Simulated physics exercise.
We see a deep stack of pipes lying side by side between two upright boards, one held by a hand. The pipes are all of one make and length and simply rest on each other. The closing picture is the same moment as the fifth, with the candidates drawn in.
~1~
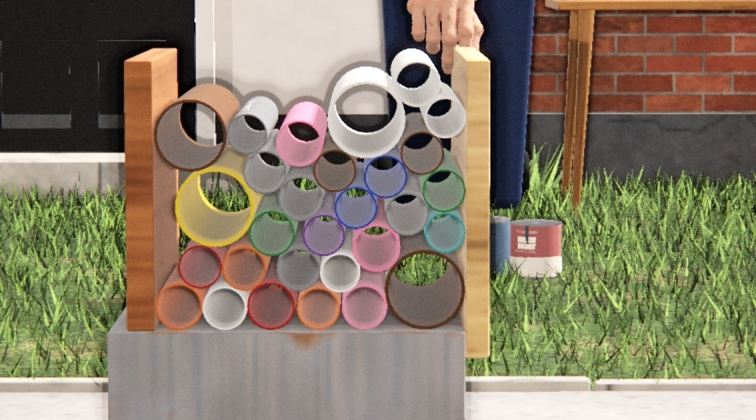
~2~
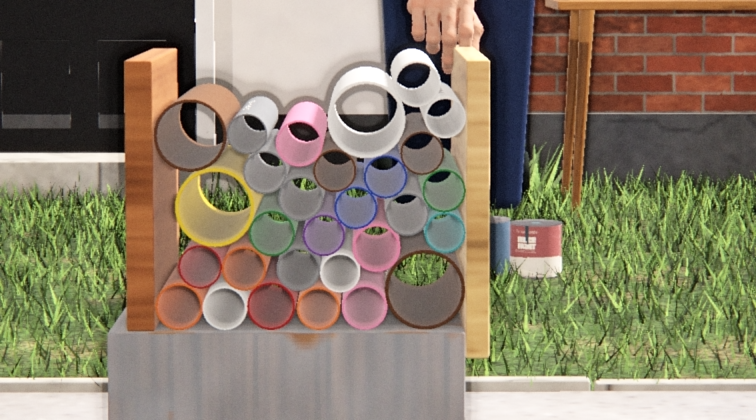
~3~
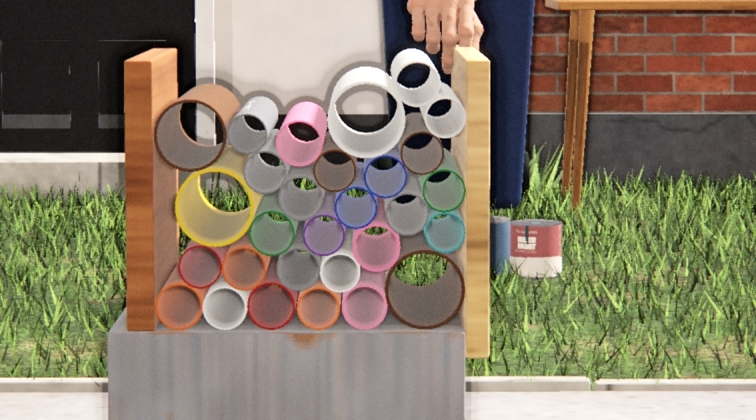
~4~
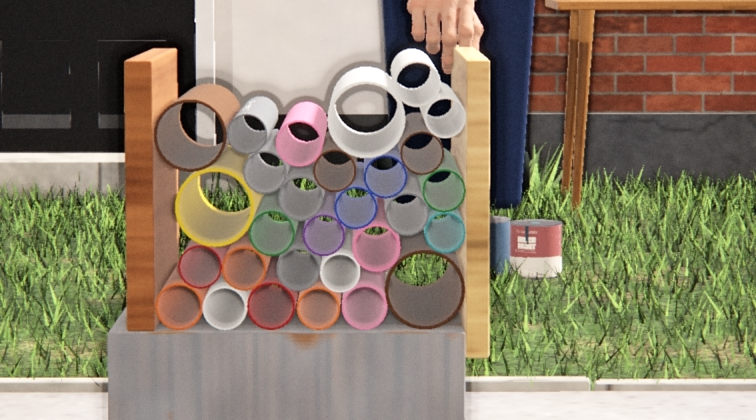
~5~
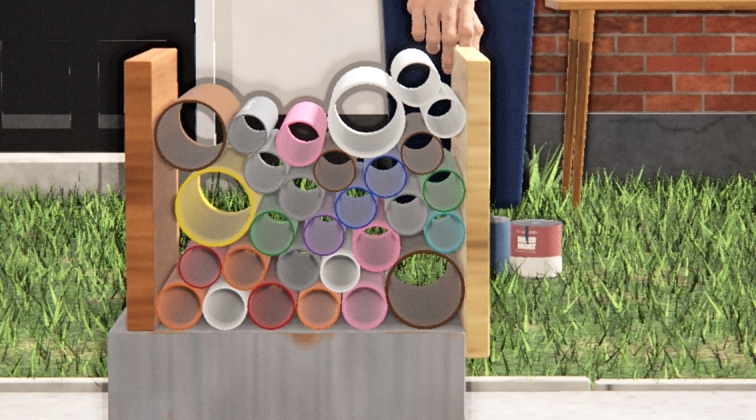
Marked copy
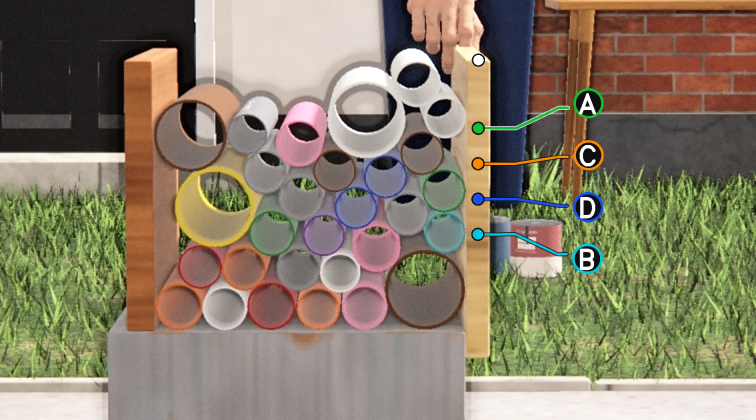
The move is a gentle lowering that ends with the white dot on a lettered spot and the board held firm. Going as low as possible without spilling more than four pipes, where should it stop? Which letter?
The last mark within the limit is B.
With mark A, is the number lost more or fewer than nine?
At A, fewer than nine.
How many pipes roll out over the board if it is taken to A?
At A the number is none.
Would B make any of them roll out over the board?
At B: Yes.
On the copy, A at (479, 128); B at (478, 234); C at (478, 163); D at (478, 199); the white dot at (479, 60).
On B. First, top of the board (466, 138).
Then, top of the board (466, 229).
Finally, top of the board (466, 233), four out over the board.
By contrast, A none out over the board; C none out over the board; D two out over the board.
